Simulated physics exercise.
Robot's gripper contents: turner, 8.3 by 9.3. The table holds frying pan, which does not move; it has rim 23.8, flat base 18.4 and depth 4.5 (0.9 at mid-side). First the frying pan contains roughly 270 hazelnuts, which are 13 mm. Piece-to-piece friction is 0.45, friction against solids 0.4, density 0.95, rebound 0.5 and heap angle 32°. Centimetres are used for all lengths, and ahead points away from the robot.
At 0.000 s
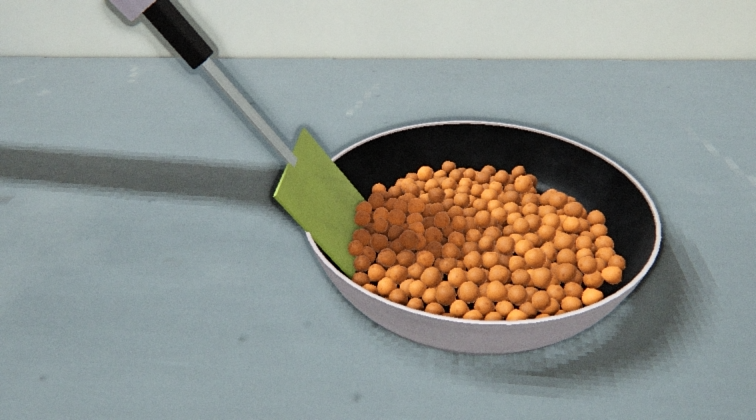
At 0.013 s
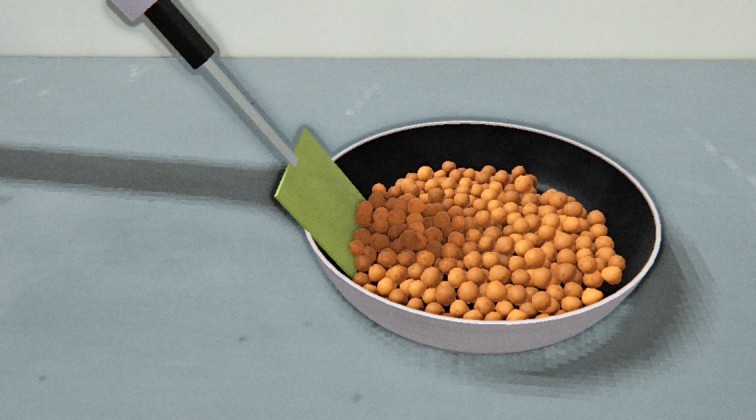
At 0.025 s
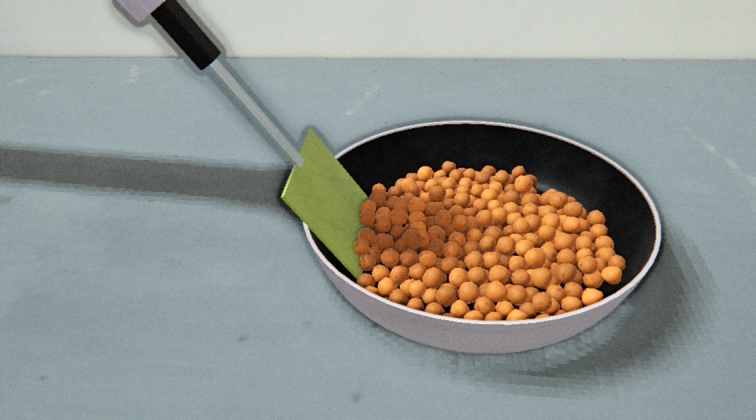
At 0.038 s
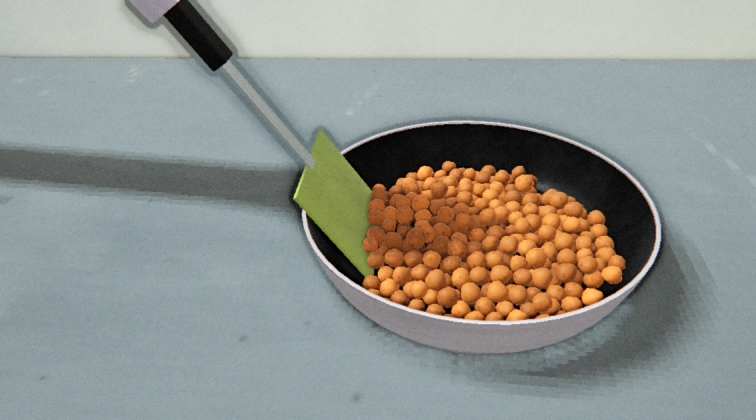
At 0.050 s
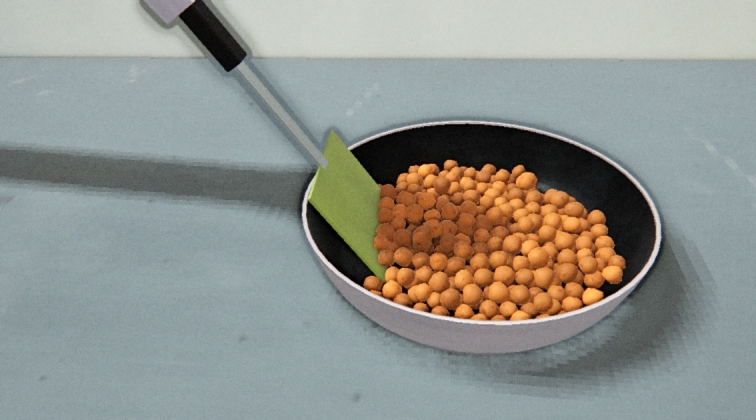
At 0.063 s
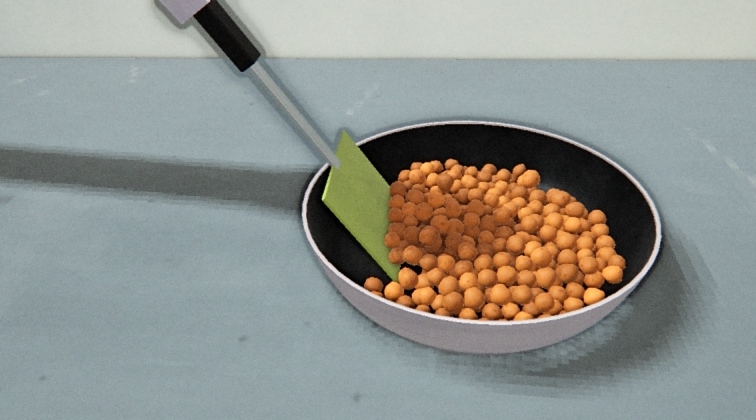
Green turner pushing slowly to the right inside a dark frying pan, nudging a heap of hazelnuts away from the left side.
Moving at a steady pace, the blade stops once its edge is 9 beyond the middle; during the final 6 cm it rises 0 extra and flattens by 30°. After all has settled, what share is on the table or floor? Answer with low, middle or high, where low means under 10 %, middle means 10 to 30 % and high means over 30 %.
Low.
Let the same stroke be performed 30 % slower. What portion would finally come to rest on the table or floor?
Estimated result: Some 5 %.
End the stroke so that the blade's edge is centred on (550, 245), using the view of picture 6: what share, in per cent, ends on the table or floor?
Roughly 0 per cent, I'd say.
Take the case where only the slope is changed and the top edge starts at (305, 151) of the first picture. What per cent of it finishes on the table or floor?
About 10 per cent.
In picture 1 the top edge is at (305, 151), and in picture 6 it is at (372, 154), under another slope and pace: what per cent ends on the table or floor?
Around 20 per cent finishes there.
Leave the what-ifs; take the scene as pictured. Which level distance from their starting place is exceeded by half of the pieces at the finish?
4 cm.
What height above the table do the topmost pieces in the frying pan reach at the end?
About 6.0 centimetres.
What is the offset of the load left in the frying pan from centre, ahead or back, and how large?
Ahead of centre, roughly 4.5 centimetres.
After 0.13 s, sloping 56°, highest piece 5 above the table; 270 in the frying pan.
After 0.20 s, sloping 46°, highest piece 5 above the table; 270 in the frying pan.
After 0.44 s, sloping 26°, highest piece 6 above the table; 255 in the frying pan, 10 on the table or floor, 5 on the blade or in flight.
After 1.49 s, sloping 26°, highest piece 6 above the table; 255 in the frying pan, 15 on the table or floor.
At rest, 255 in the frying pan, 15 on the table or floor. That is 6 % on the table or floor.
